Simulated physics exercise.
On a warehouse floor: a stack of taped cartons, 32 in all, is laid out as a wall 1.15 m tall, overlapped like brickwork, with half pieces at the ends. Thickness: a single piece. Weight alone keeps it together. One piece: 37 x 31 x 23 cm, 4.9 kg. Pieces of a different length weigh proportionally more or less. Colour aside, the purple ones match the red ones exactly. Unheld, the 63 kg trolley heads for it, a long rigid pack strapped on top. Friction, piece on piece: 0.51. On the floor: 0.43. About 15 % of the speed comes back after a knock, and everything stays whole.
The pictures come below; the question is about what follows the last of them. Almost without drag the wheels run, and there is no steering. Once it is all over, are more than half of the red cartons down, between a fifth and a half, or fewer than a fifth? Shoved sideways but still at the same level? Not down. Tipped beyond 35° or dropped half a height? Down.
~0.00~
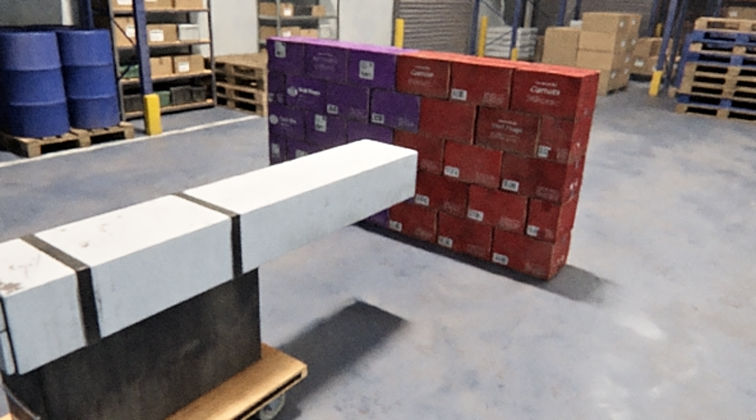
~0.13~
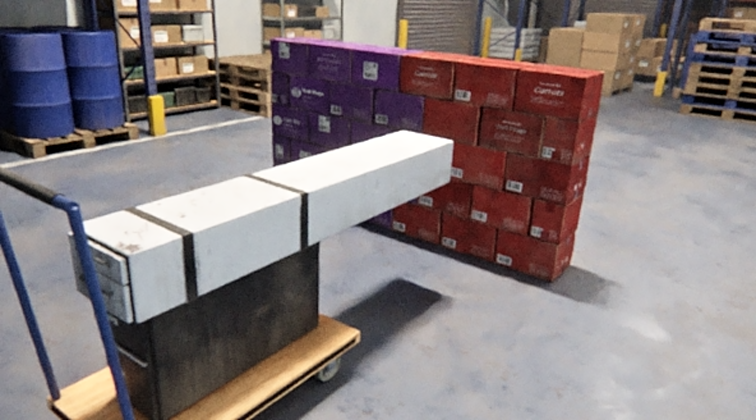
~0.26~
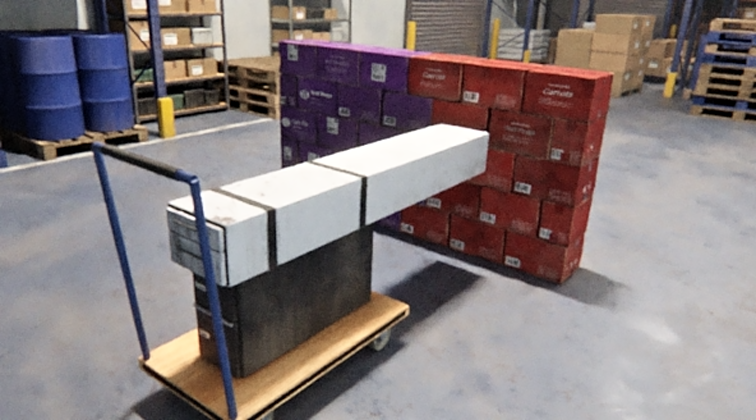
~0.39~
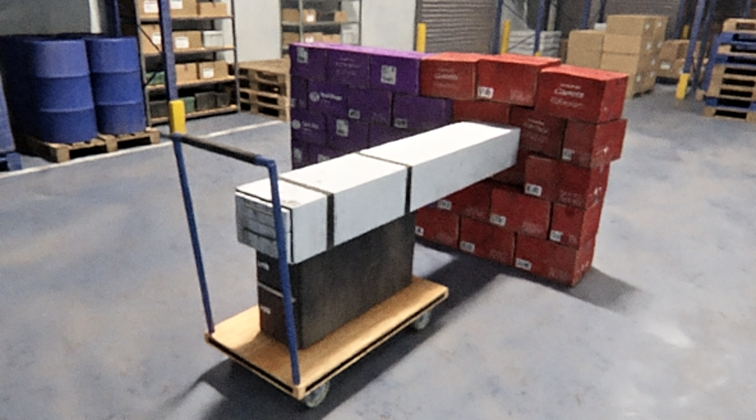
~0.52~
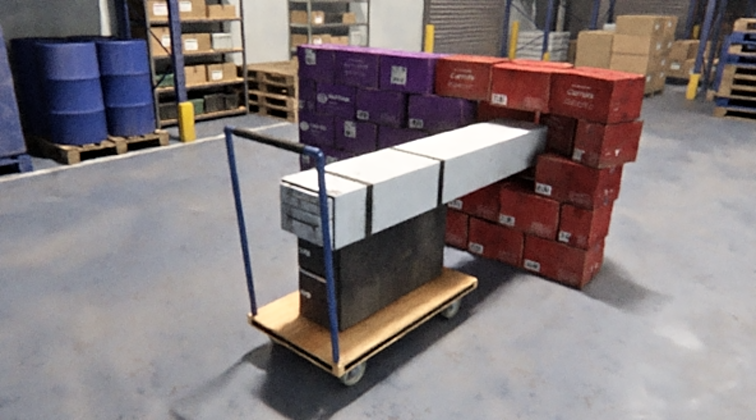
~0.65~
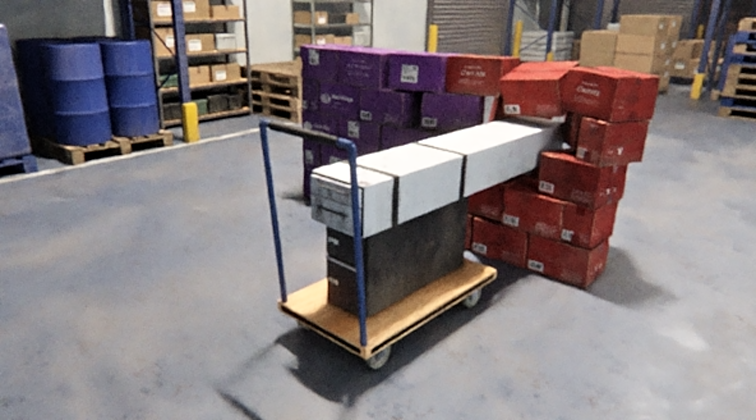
Of the red cartons, between a fifth and a half end down.
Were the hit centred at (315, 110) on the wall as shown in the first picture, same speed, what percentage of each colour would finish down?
That would leave purple at 50 % and red at 0 %.
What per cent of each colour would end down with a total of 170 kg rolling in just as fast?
In that case purple comes to 0 and red to 30 percent.
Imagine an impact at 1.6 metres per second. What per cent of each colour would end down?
The purple would finish 10 in a hundred down, the red 70 in a hundred.
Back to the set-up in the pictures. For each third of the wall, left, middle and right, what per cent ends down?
The thirds come out at 0 on the left, 60 in the middle and 30 on the right, in per cent.
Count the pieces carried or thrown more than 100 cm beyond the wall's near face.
Estimate: Close to 4 pieces.
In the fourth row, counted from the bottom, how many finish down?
Down at the end: 3.
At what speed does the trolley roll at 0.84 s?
Its speed is around 1.0 m/s.
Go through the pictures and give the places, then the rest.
In the first picture (each place is the centre of the face we see best; the camera pans a little), load (410, 168) 73 cm short of the wall; top red carton (421, 76); top purple carton (284, 57); all as stacked.
The second picture shows load (447, 156) 43 cm short of the wall; top red carton (425, 77).
The third picture shows load (483, 147) 13 cm short of the wall; top red carton (433, 79).
The fourth picture shows load (515, 140) 12 cm into the wall's line; top red carton (446, 79) tilted 3°; 7 have shifted.
The fifth picture shows load (542, 138) 30 cm into the wall's line; top red carton (462, 79) moved 9 cm; 13 have shifted.
The sixth picture shows load (561, 135) 45 cm into the wall's line; top red carton (472, 76) tilted 4°; top purple carton (318, 64); 1 of the 15 red cartons down, 13 disturbed in all.
By 0.84 s, load 66 cm past the wall's line, still rolling; 2 of the 15 red cartons down (2 of 32 in all colours); top red carton tilted 12°.
By 1.14 s, load 93 cm past the wall's line, still rolling; 5 of the 15 red cartons down (5 of 32 in all colours); top red carton tilted 51°, 10 cm lower.
By 1.60 s, load 96 cm past the wall's line, stopped; 6 of the 15 red cartons down (8 of 32 in all colours); top red carton on its side.
When it is over (2.6 s), load 96 cm past the wall's line, stopped; 6 of the 15 red cartons down (8 of 32 in all colours); top red carton on its side; top purple carton unmoved. That is 40 per cent. In pixels of the last frame, middles, top red carton near (492, 168), top purple carton near (333, 63).
